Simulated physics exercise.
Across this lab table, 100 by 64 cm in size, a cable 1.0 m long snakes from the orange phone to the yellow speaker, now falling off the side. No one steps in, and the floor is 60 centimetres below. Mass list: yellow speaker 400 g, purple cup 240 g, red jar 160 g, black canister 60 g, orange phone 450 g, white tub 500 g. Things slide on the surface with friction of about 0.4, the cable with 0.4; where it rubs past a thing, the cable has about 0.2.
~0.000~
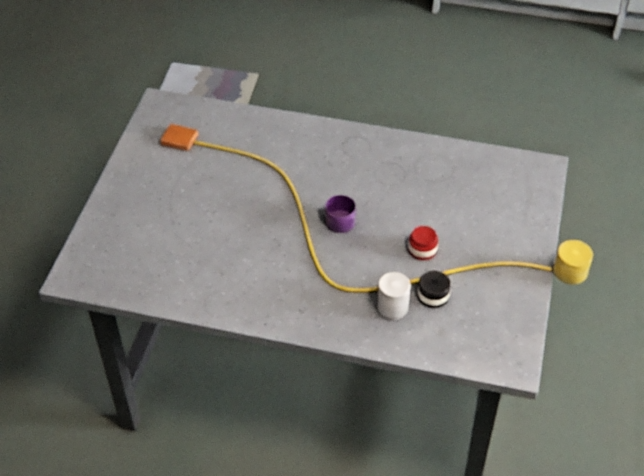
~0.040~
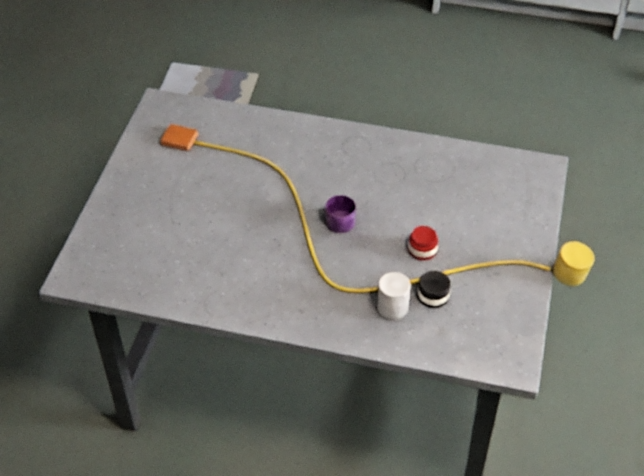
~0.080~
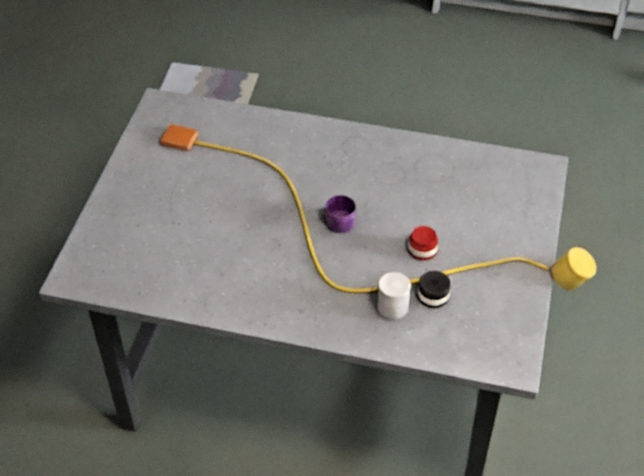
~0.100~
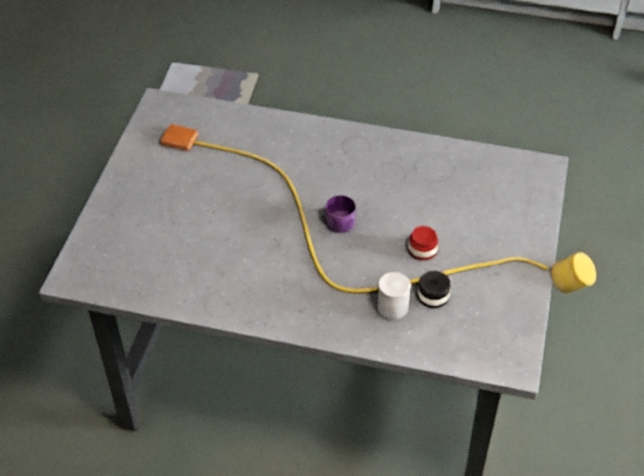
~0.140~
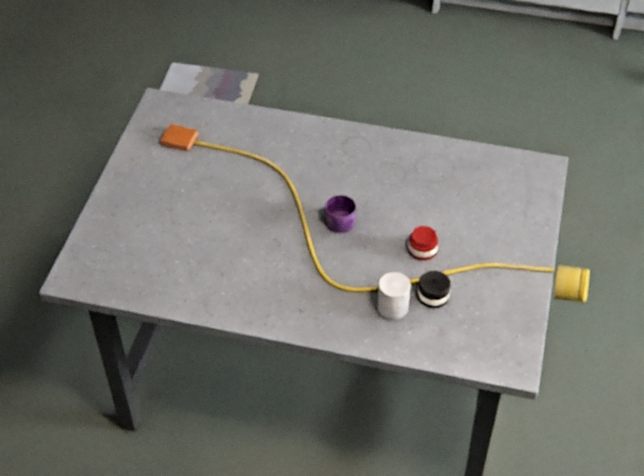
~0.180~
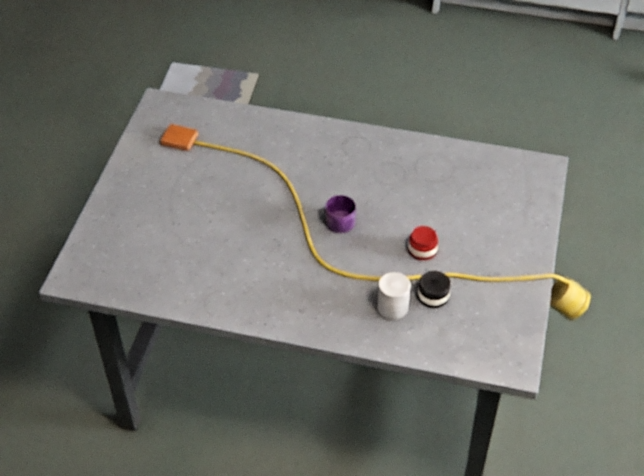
A grey table with dark legs stands on a green-grey floor, seen from above at an angle by a still camera. A yellow cable winds from an orange phone at the left, past a purple cup, red jar, white tub and black canister, to a yellow speaker at the right edge. The speaker tilts, turns and slips downward beside the edge, tugging the cable's right part straighter, while the other objects stay still.
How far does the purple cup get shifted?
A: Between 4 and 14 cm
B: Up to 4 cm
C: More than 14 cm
The answer is B.
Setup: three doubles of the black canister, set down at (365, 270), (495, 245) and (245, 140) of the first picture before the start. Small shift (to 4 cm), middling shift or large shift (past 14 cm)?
The first moves a long way, the second just a bit, and the third just a bit.
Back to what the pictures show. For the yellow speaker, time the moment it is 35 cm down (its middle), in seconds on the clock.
Reply: Not at all.
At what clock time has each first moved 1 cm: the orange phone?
Orange phone 0.30 s.
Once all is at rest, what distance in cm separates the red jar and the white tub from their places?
In the end the red jar has moved about 2 cm, while the white tub has moved about 0 cm.
After 0.4 s, the cable's tail end at (206, 160); purple cup 1 cm off its start, yellow speaker over the edge, orange phone 6 cm off its start.
After 0.7 s, the cable's tail end at (210, 161); purple cup 1 cm off its start, yellow speaker over the edge, orange phone 7 cm off its start.
After 0.9 s, the cable's tail end at (220, 165); purple cup 1 cm off its start at (345, 202), orange phone 9 cm off its start at (208, 153), yellow speaker over the edge.
After 1.2 s, the cable's tail end at (221, 165); purple cup 1 cm off its start, orange phone 9 cm off its start, red jar 2 cm off its start.
After 2.4 s, the cable's tail end at (221, 165); purple cup 1 cm off its start at (345, 202), orange phone 9 cm off its start at (208, 154), yellow speaker over the edge, red jar 2 cm off its start at (427, 229).
